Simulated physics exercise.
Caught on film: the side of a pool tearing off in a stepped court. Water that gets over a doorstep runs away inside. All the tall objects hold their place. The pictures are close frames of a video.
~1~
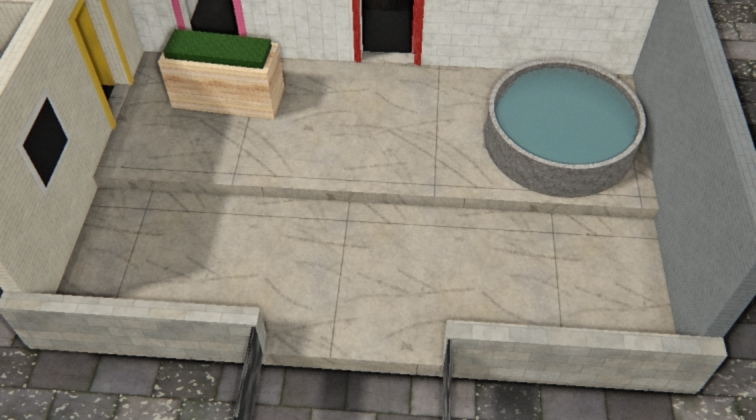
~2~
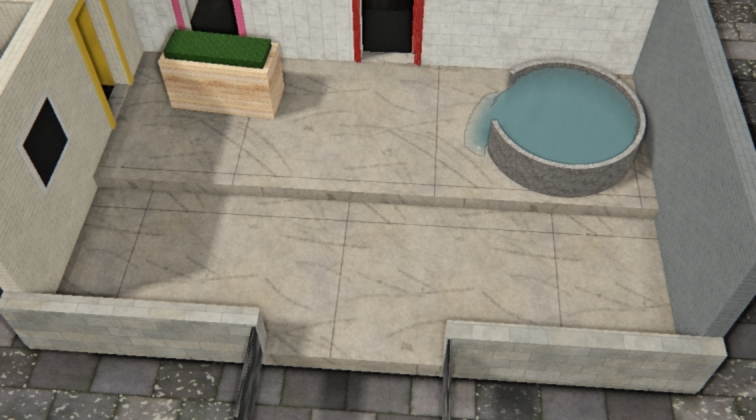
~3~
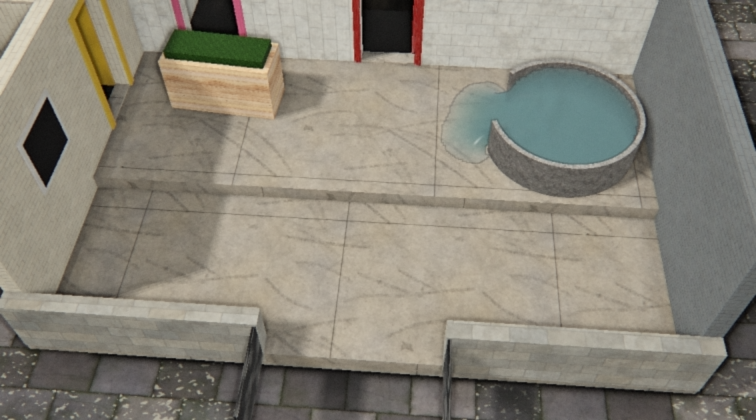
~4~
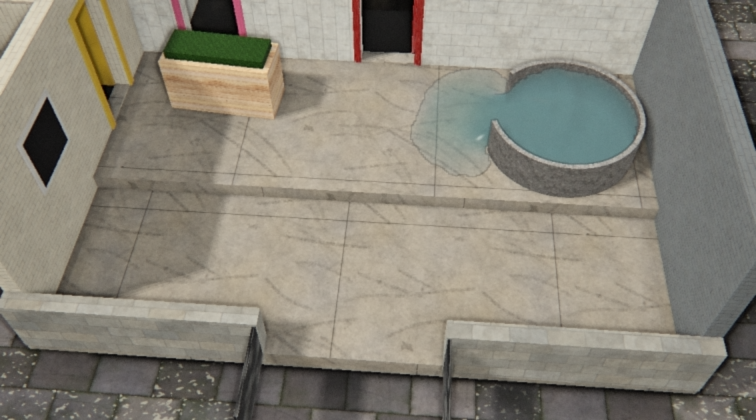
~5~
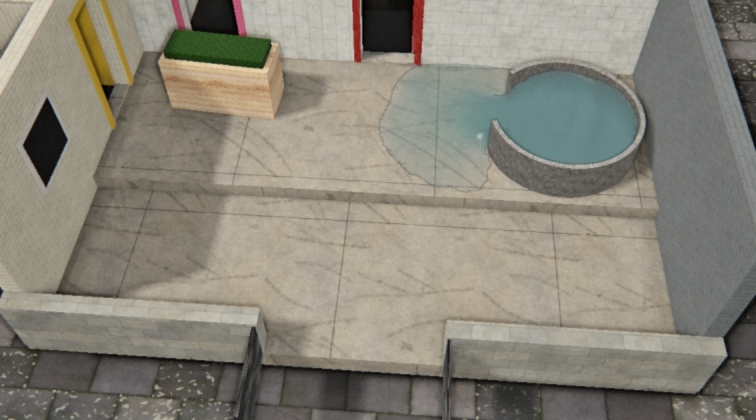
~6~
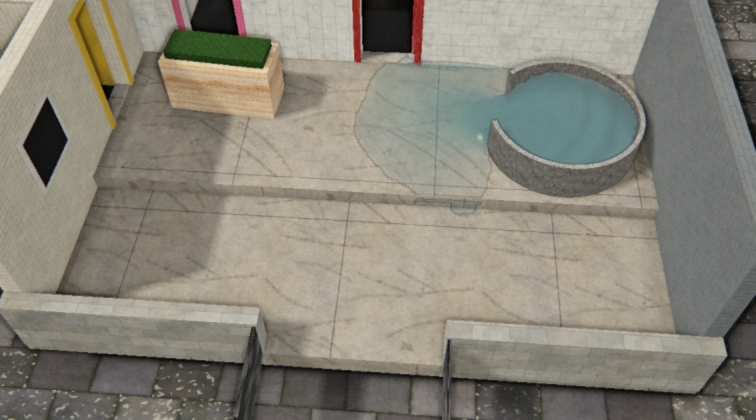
The clip opens on a stepped stone courtyard with a round, water-filled tank standing whole at the right. A gap opens in the tank's left side and water pours out, fanning leftward across the upper level past the red-framed doorway's right edge, until a little slips over the step's edge.
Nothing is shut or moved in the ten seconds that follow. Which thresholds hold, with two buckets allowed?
One by one: The red door floods; the pink door holds within the limit; the yellow door floods.
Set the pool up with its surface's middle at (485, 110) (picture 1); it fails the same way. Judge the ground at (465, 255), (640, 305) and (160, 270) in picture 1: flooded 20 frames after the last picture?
In turn: Dry, dry, covered.
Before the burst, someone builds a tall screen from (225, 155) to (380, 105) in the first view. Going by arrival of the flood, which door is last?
That is the yellow one.
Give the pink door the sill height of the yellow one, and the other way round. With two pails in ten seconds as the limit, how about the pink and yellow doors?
Then: The pink door lets more in; the yellow door stays under.
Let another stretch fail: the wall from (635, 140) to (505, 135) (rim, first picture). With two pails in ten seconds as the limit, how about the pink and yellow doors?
The pink door keeps below it, the yellow door is under.
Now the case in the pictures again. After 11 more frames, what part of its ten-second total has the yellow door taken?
Close to 0 %.
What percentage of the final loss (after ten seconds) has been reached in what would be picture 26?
Close to 30 %.
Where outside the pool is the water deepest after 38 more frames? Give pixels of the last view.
Near (112, 326).
A moment on, water covers 25 % of the floor; the red door under two buckets in, the pink door not reached, the yellow door not reached.
Next, water covers 35 % of the floor; the red door over two buckets in, the pink door wet at the sill, nothing in, the yellow door not reached.
Then, water covers 55 % of the floor; the red door far over two buckets in, the pink door wet at the sill, nothing in, the yellow door under two buckets in.
Later, water covers 60 % of the floor; the red door far over two buckets in, the pink door wet at the sill, nothing in, the yellow door over two buckets in.
In the end, water covers 85 % of the floor; the red door far over two buckets in, the pink door wet at the sill, nothing in, the yellow door far over two buckets in.
